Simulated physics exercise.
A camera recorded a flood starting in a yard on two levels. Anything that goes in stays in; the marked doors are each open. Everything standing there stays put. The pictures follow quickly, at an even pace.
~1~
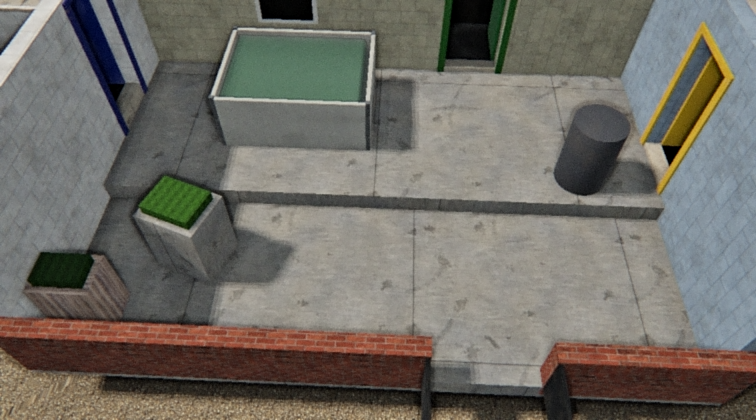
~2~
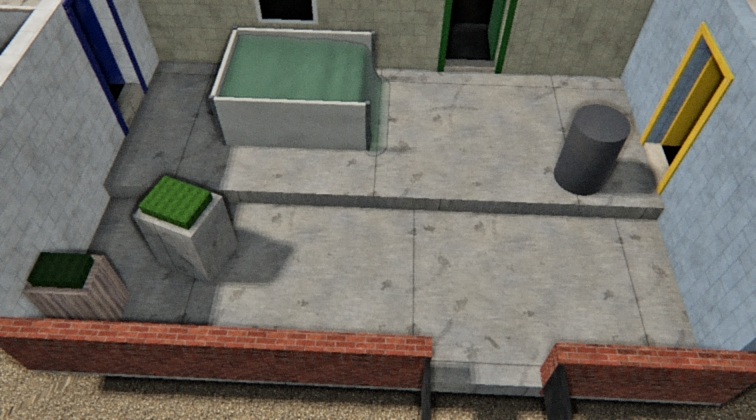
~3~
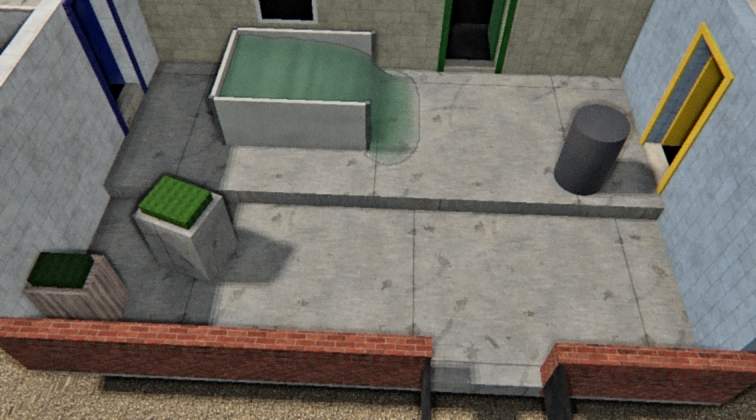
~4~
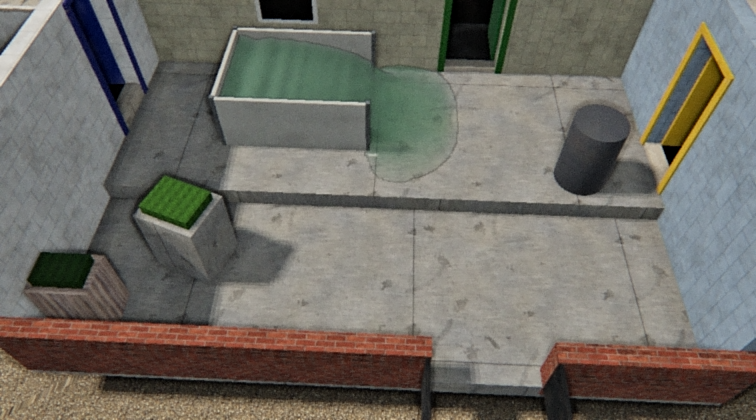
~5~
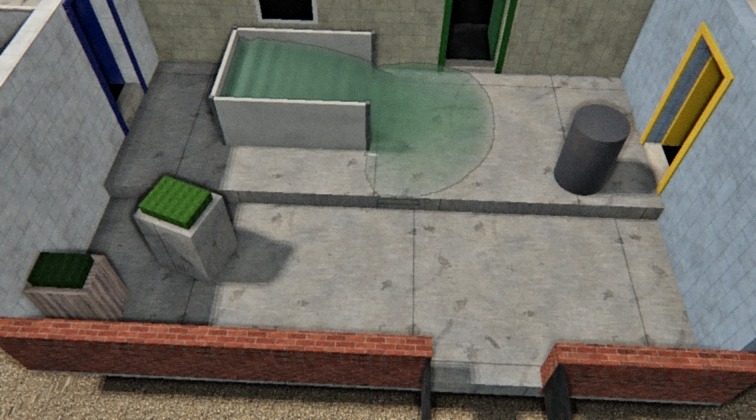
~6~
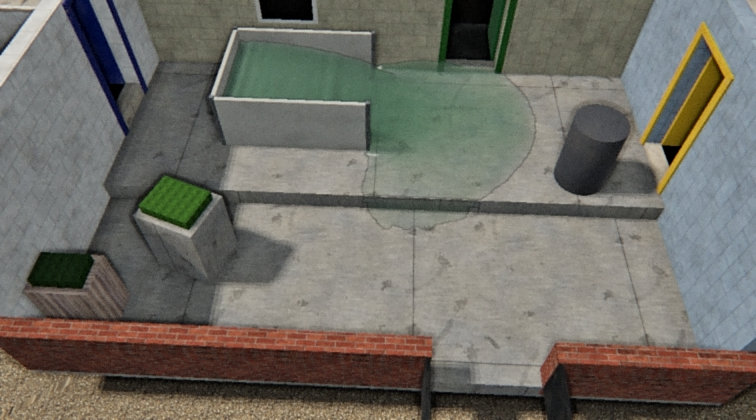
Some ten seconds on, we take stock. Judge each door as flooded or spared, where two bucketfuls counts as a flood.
The blue door is spared, the green door is flooded, the yellow door is flooded.
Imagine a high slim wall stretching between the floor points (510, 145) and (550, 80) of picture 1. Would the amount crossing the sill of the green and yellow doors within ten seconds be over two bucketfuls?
I'd say the green gets swamped, while the yellow remains safe.
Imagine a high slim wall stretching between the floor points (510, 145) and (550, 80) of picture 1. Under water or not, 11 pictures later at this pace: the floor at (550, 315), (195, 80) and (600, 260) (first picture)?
Submerged; untouched; submerged.
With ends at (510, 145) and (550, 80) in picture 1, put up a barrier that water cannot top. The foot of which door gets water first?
I'd name the green-painted one.
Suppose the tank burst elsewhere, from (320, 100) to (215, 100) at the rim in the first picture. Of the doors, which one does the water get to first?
Lab note - earliest arrival at the one in blue.
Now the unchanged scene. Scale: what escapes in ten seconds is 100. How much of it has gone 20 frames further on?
My reading is near 35 per cent.
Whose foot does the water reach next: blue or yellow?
The yellow door.
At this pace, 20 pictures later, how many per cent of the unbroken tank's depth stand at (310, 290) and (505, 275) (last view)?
Roughly 0 and 2 %.
A moment on, water covers 35 % of the floor; the blue door not reached, the green door under two buckets in, the yellow door under two buckets in.
Next, water covers 45 % of the floor; the blue door not reached, the green door over two buckets in, the yellow door over two buckets in.
Then, water covers 50 % of the floor; the blue door not reached, the green door over two buckets in, the yellow door far over two buckets in.
Later, water covers 70 % of the floor; the blue door not reached, the green door over two buckets in, the yellow door far over two buckets in.
In the end, water covers 85 % of the floor; the blue door not reached, the green door far over two buckets in, the yellow door far over two buckets in.
